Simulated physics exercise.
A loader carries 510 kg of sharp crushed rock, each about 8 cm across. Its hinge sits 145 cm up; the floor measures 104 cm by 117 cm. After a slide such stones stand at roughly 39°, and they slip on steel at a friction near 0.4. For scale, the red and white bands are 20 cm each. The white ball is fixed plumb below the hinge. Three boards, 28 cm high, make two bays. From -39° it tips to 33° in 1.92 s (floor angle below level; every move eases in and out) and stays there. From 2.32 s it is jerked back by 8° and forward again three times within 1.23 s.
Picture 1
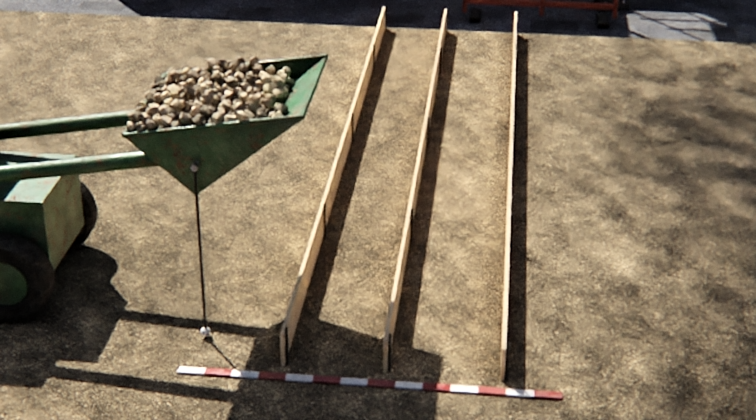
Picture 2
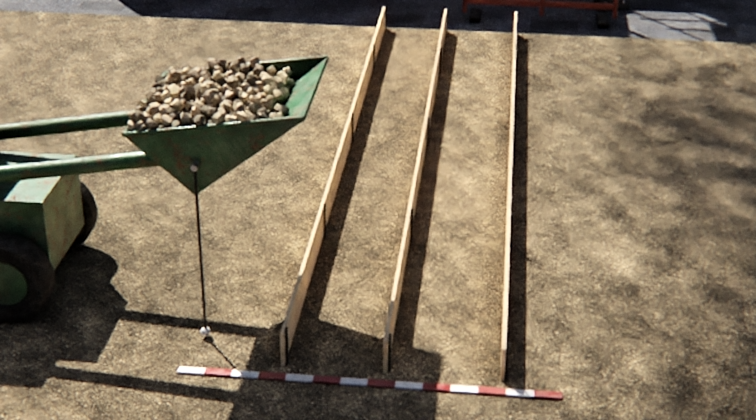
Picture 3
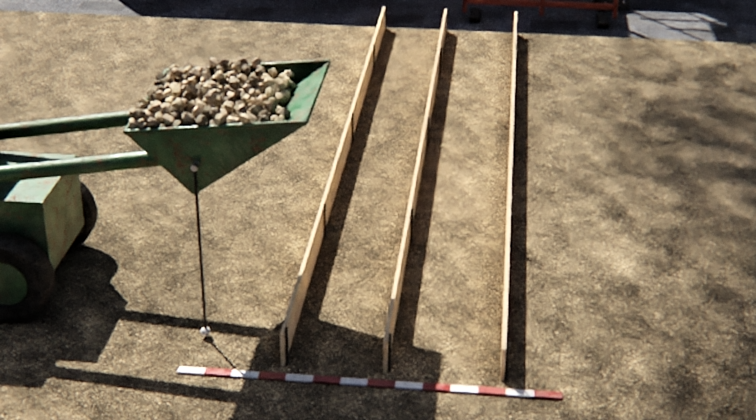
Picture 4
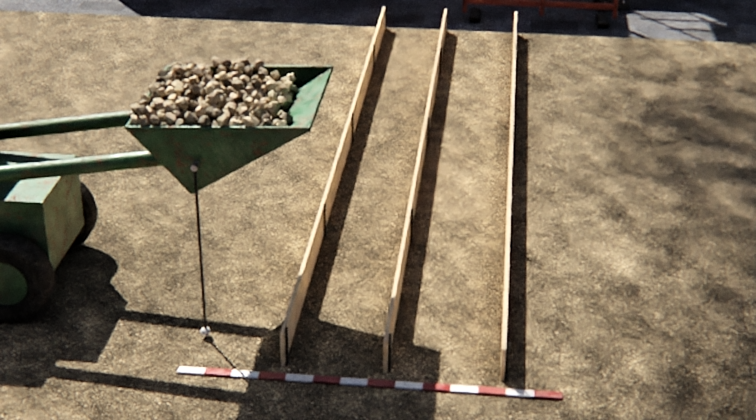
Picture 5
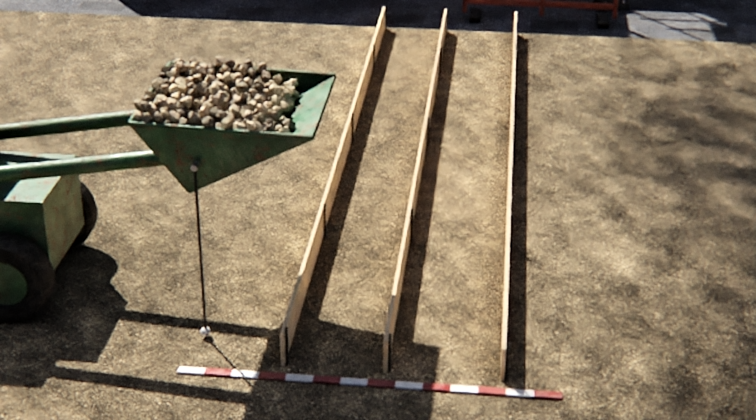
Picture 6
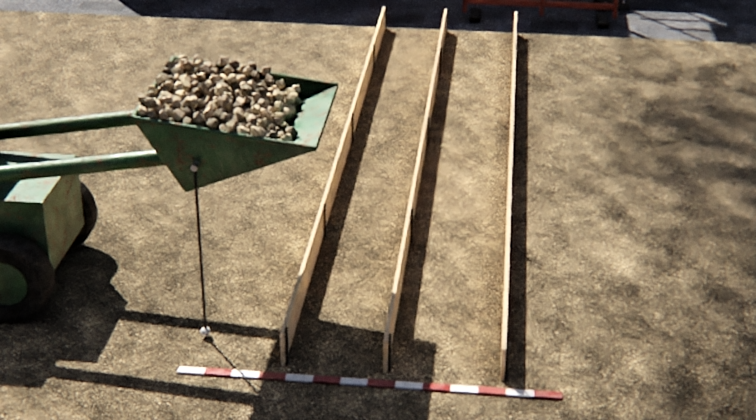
A green loader with a bucket heaped with brown stones stayed in place at the left, beside three long upright boards on bare ground, while its bucket slowly tilted forward, the front lip dipping slightly.
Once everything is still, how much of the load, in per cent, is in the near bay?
Roughly 95 per cent ends in the near bay.
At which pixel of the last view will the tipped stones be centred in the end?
Their middle is at about (360, 289).
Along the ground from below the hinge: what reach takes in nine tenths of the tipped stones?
About 140 cm.
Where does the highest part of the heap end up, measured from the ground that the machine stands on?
Some 46 cm above that level.
A little later the floor is at 22°; 99 % in the bucket; the foremost stones are at (307, 184).
Then the floor is at 33°; 68 % in the bucket, 1 % short of the bays, 32 % in the near bay; the foremost stones are at (370, 282).
Later still the floor is at 33°; 0 % in the bucket, 94 % in the near bay, 6 % in the far bay; the foremost stones are at (493, 297).
In the end the floor is at 33°; 0 % in the bucket, 94 % in the near bay, 6 % in the far bay; the foremost stones are at (493, 297).
